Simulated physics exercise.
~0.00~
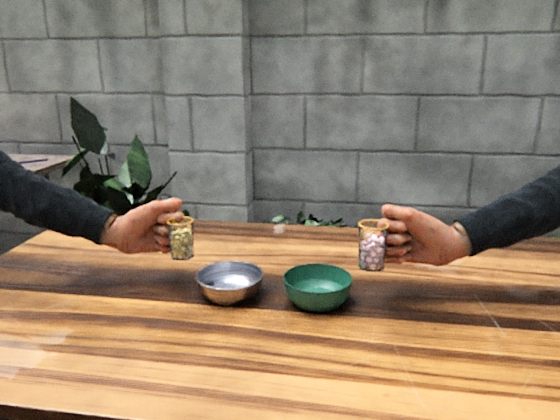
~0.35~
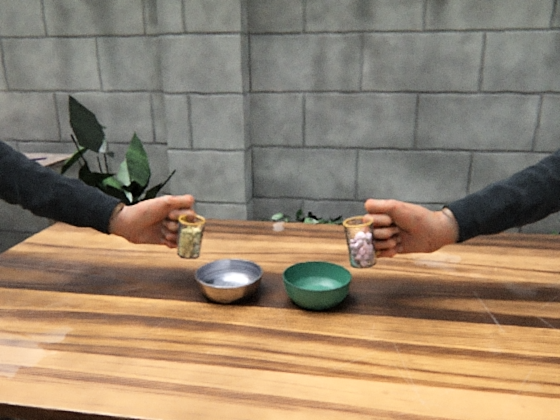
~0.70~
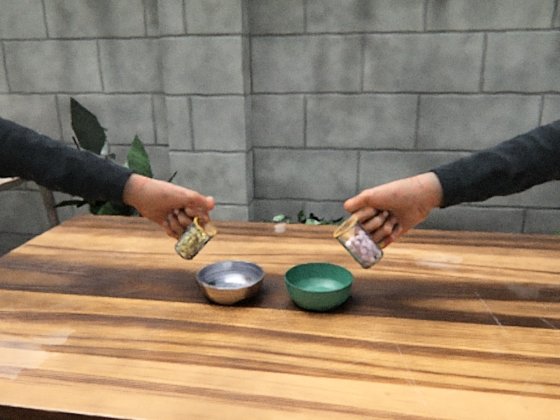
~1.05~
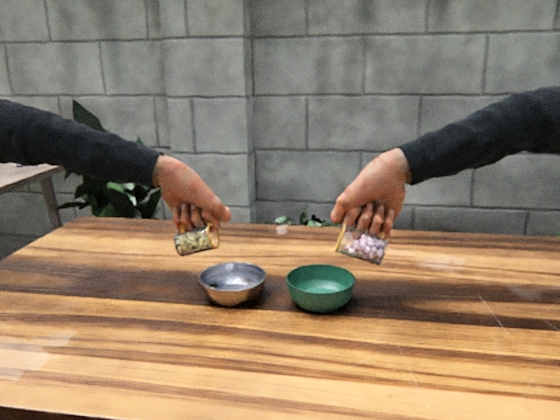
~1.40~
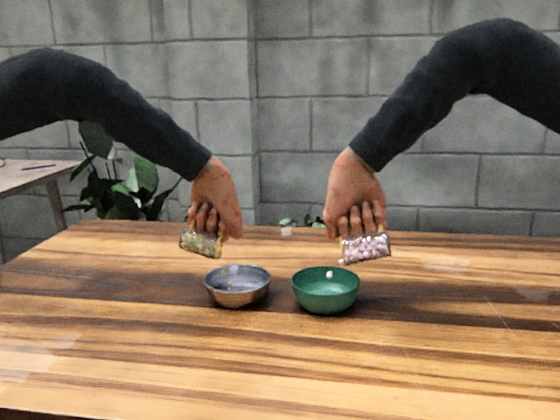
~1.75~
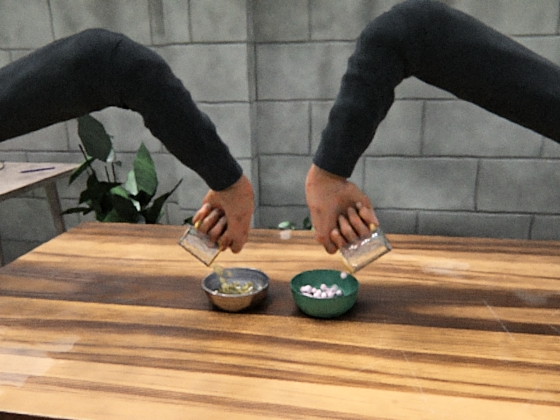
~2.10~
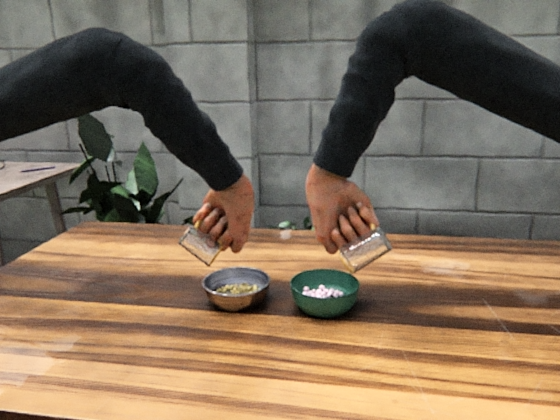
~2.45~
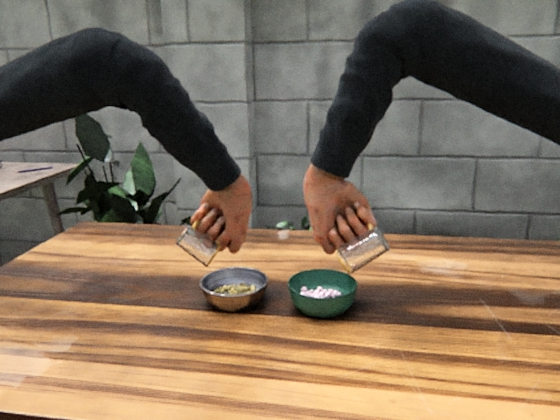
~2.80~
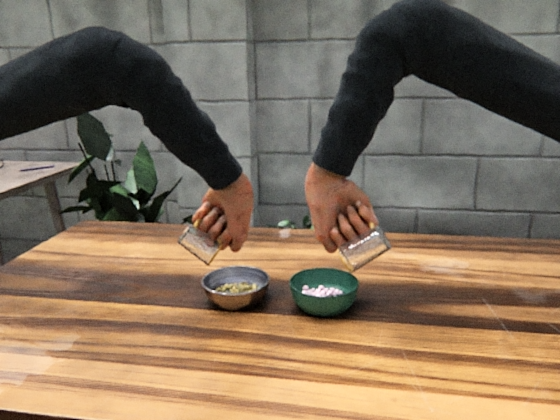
Two hands tip small clear cups, emptying their pieces into silver and green bowls.
